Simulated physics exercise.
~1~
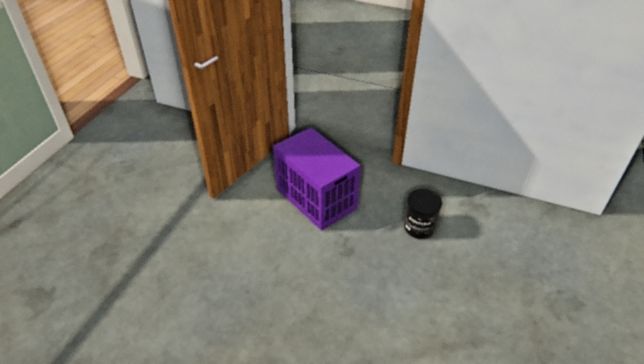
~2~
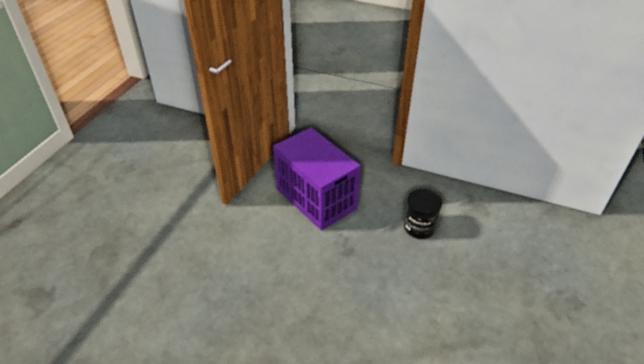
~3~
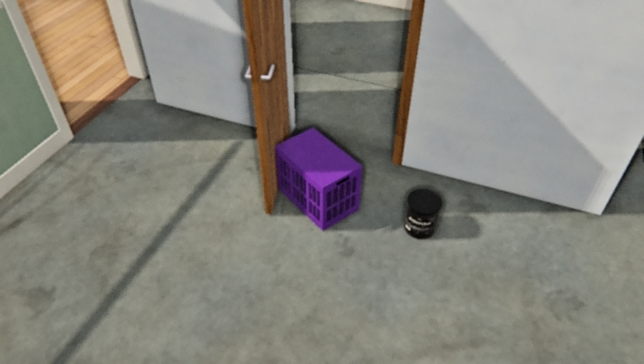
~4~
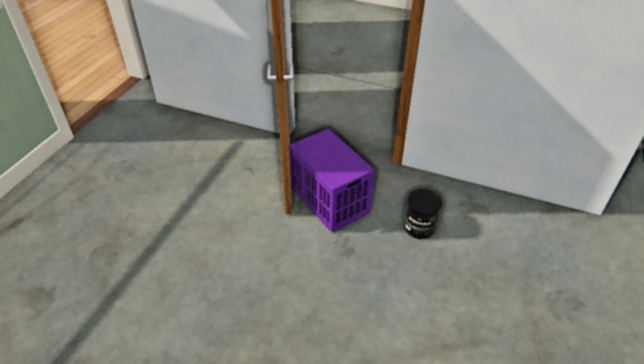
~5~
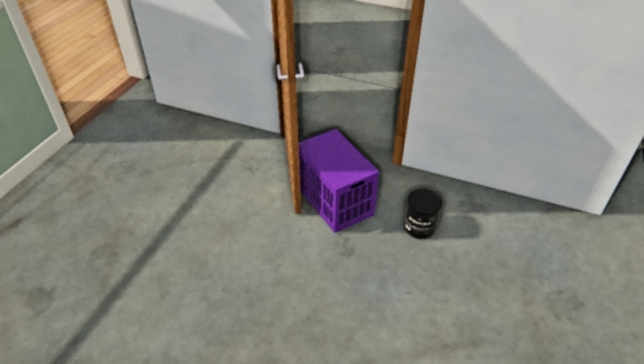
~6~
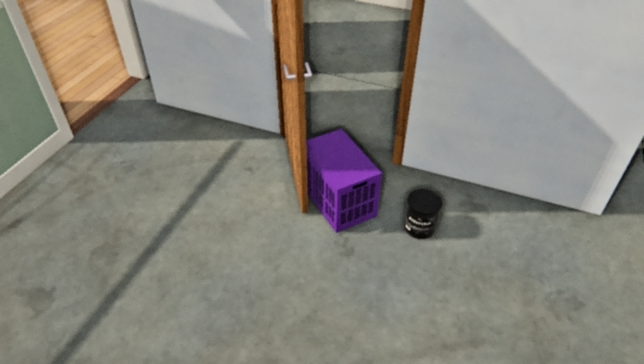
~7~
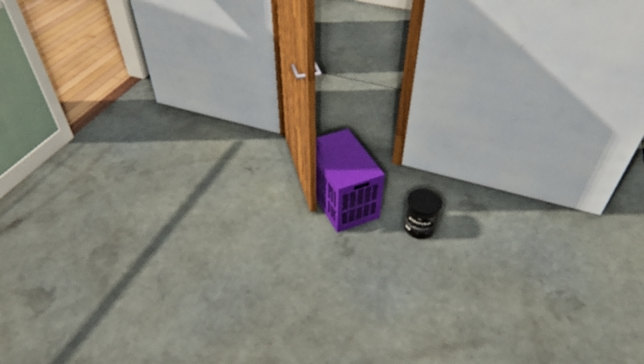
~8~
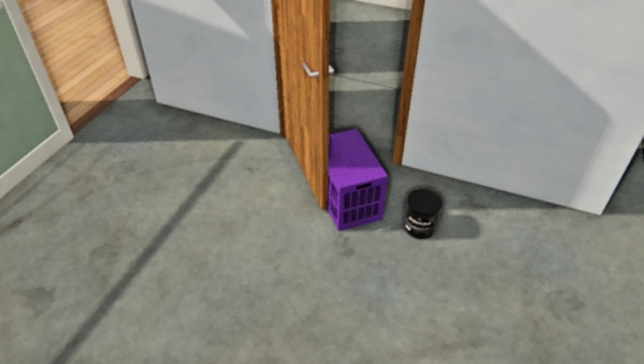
The clip shows a wooden door swinging toward its doorway and pushing a purple crate a short way to the right across a grey floor, toward a black container that stays put. At the end, the door remains partly open against the upright crate.
